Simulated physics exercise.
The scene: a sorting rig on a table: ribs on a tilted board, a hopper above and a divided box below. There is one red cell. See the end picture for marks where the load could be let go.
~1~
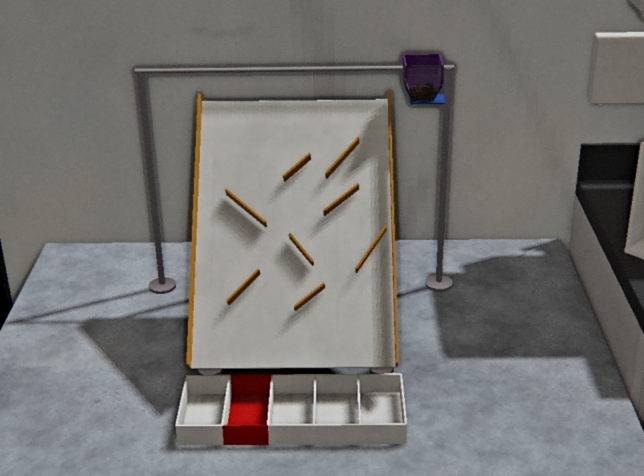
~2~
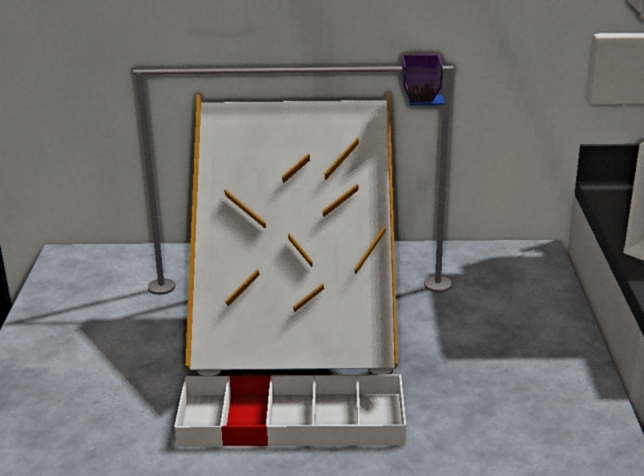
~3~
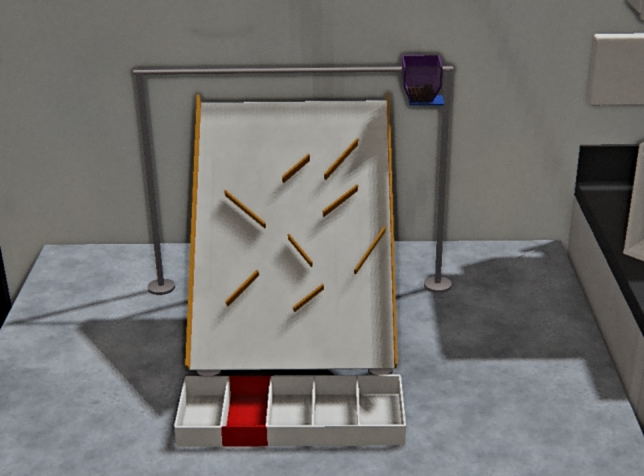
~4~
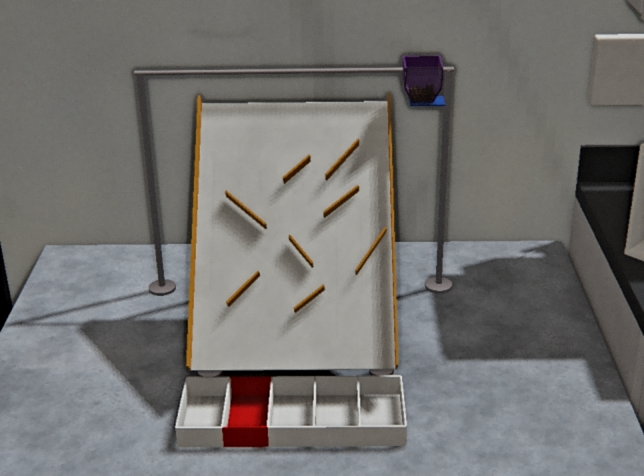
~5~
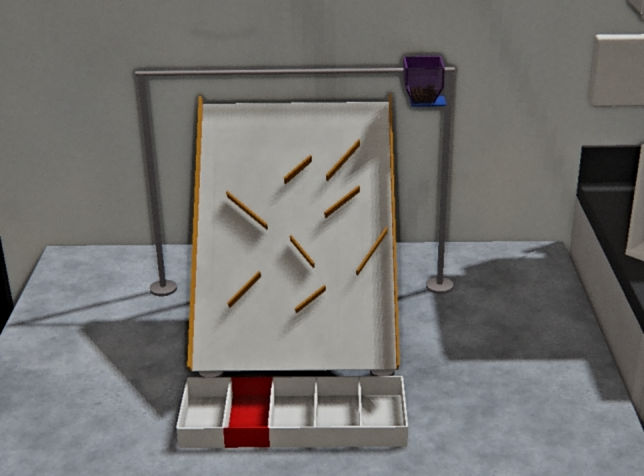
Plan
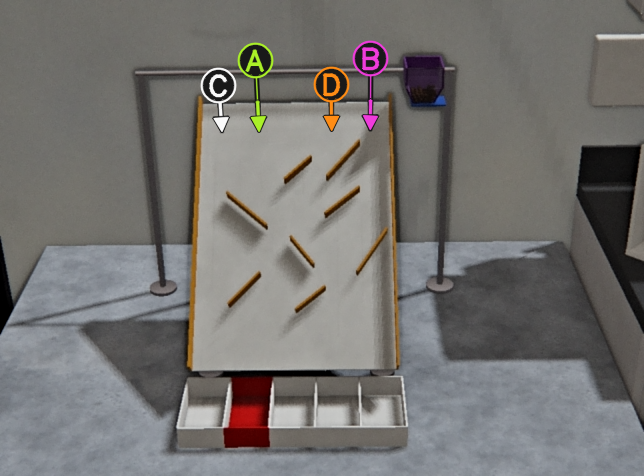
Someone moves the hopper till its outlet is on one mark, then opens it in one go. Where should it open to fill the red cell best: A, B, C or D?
The answer is mark A.
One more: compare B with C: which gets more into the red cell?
That would be C.
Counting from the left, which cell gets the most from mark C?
The first from the left.
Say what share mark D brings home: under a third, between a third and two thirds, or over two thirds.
Mark D gives under a third.
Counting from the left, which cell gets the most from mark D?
The fifth.
On the marked copy, mark A meets the board at (258, 126); mark B meets the board at (370, 124); mark C meets the board at (221, 126); mark D meets the board at (331, 125).
For mark A, about a third in the red cell, about two thirds in other cells.
For mark B, a stray few in the red cell, nearly all in other cells, a small part outside the box.
For mark C, a small part in the red cell, most in other cells, a small part outside the box.
For mark D, about a quarter in the red cell, most in other cells, a stray few outside the box.
